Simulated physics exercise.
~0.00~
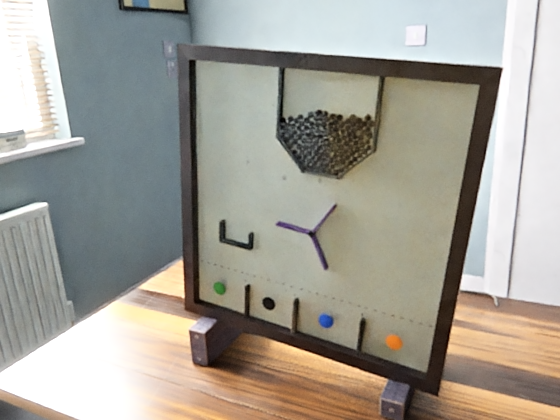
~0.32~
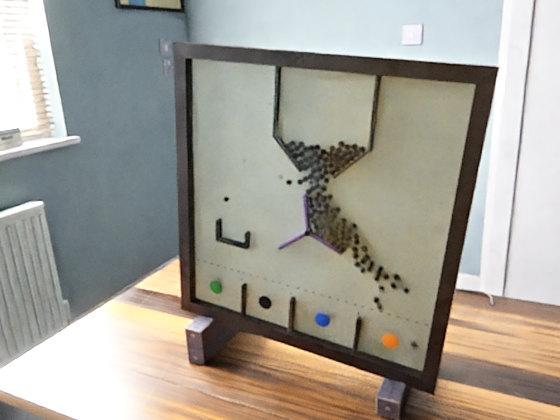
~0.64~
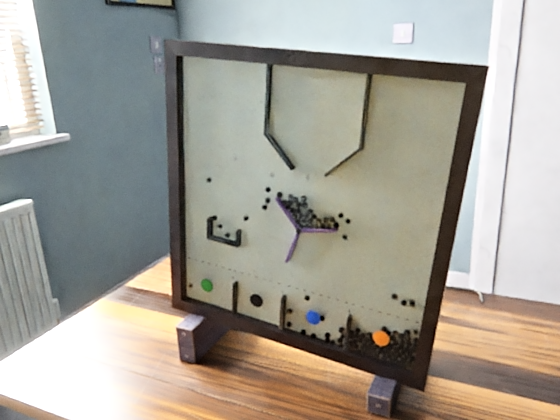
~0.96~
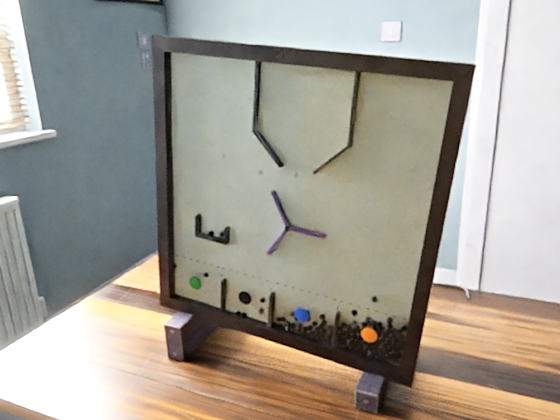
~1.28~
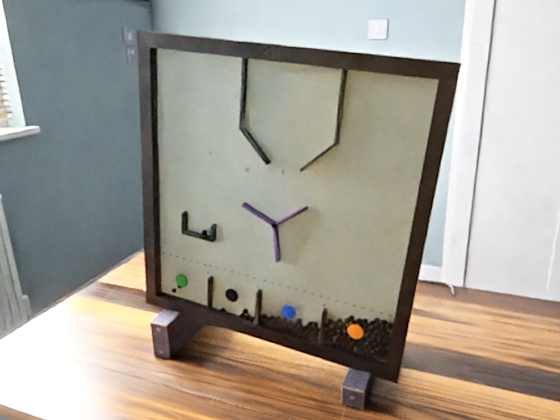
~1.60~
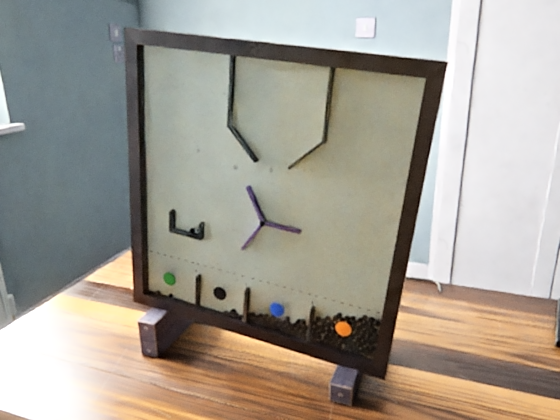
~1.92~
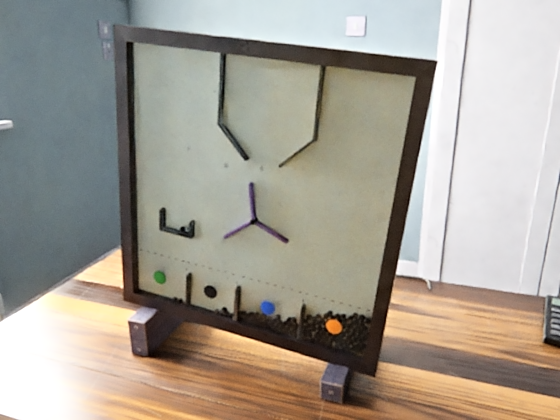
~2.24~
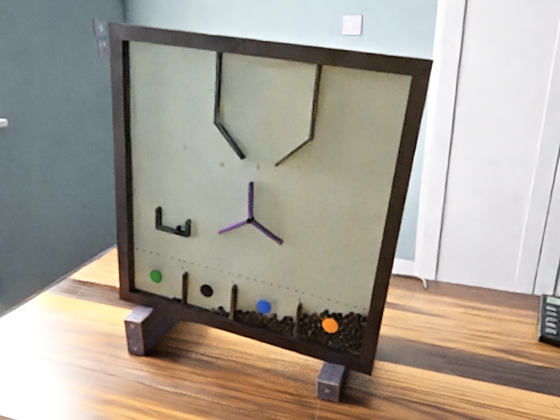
Black beads pouring from a hopper onto a turning purple three-armed spinner, scattering into bins and settling mostly by the orange sticker.
